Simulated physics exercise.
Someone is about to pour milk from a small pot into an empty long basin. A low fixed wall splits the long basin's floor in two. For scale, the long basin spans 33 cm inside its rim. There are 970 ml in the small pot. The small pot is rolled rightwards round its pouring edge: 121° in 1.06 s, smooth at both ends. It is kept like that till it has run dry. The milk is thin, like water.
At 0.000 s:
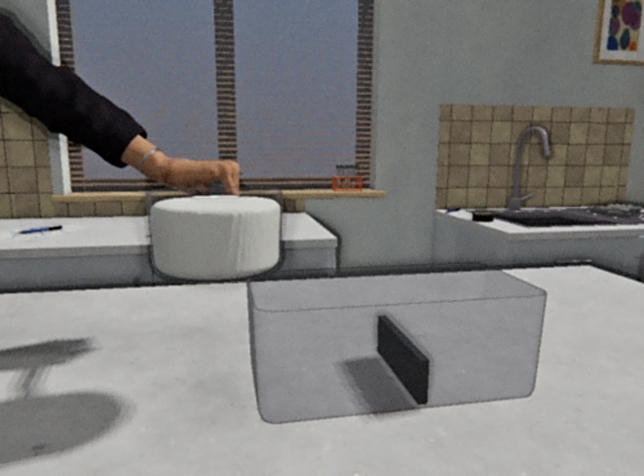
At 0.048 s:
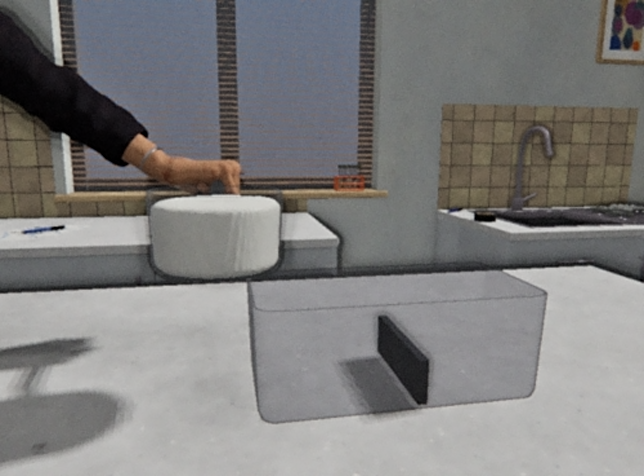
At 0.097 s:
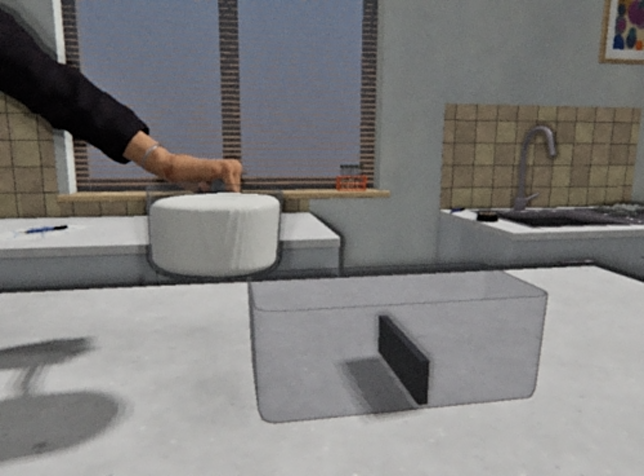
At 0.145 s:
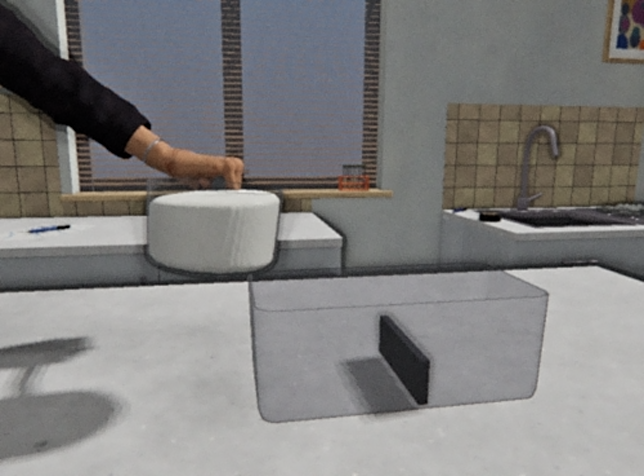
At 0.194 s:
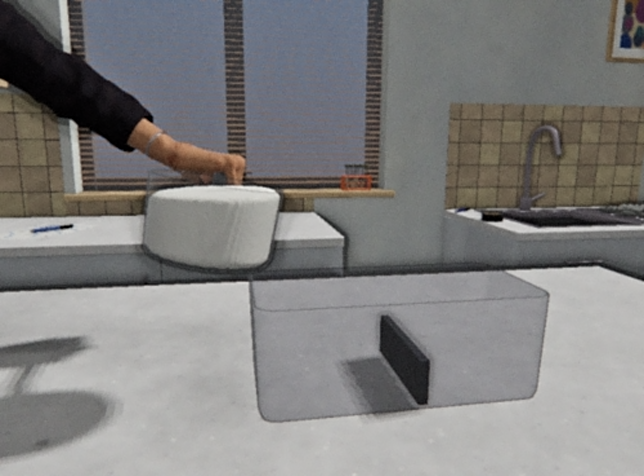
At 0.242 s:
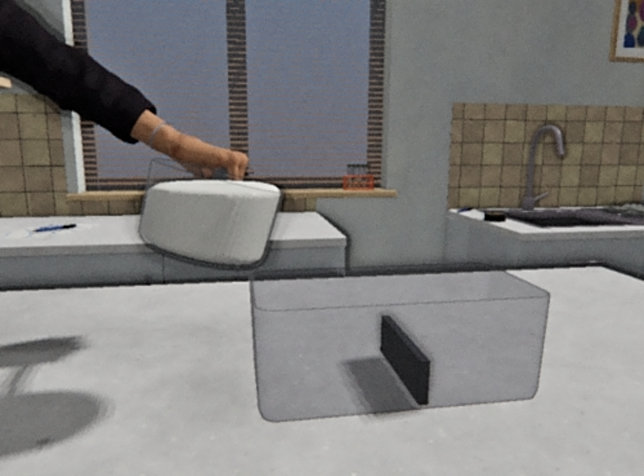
The video shows a hand at the top of a small pot of white milk, tilting it slowly and slightly to the right, while a long, clear, empty basin with a dark upright wall inside stays still on the counter.
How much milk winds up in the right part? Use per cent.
The far part has some 14 per cent.
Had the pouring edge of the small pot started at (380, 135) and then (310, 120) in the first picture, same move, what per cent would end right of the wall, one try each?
In turn about 60 and 80 per cent.
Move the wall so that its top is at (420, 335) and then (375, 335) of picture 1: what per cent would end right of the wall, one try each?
In turn about 5 and 55 per cent.
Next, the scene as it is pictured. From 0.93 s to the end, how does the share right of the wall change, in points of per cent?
The share moves up, by some 3 per cent.
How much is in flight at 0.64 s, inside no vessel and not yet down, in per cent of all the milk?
Some 36 per cent.
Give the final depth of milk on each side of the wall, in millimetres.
Left about 32 mm, right about 6 mm.
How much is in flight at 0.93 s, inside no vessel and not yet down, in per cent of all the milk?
Some 12 per cent.
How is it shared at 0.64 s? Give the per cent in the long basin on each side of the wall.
Near 10 on the left, 0 on the right.
By 0.64 s the tilt is 79° and 54 per cent is still to pour, 11 is left of the wall and 0 right of it.
By 0.93 s the tilt is 116° and 5 per cent is still to pour, 72 is left of the wall and 11 right of it.
By 1.23 s the tilt is 121° and 0 per cent is still to pour, 88 is left of the wall and 11 right of it.
By 1.56 s the tilt is 121° and 0 per cent is still to pour, 85 is left of the wall and 14 right of it.
At rest 84 per cent lies left of the wall, 14 right of it and 2 outside.
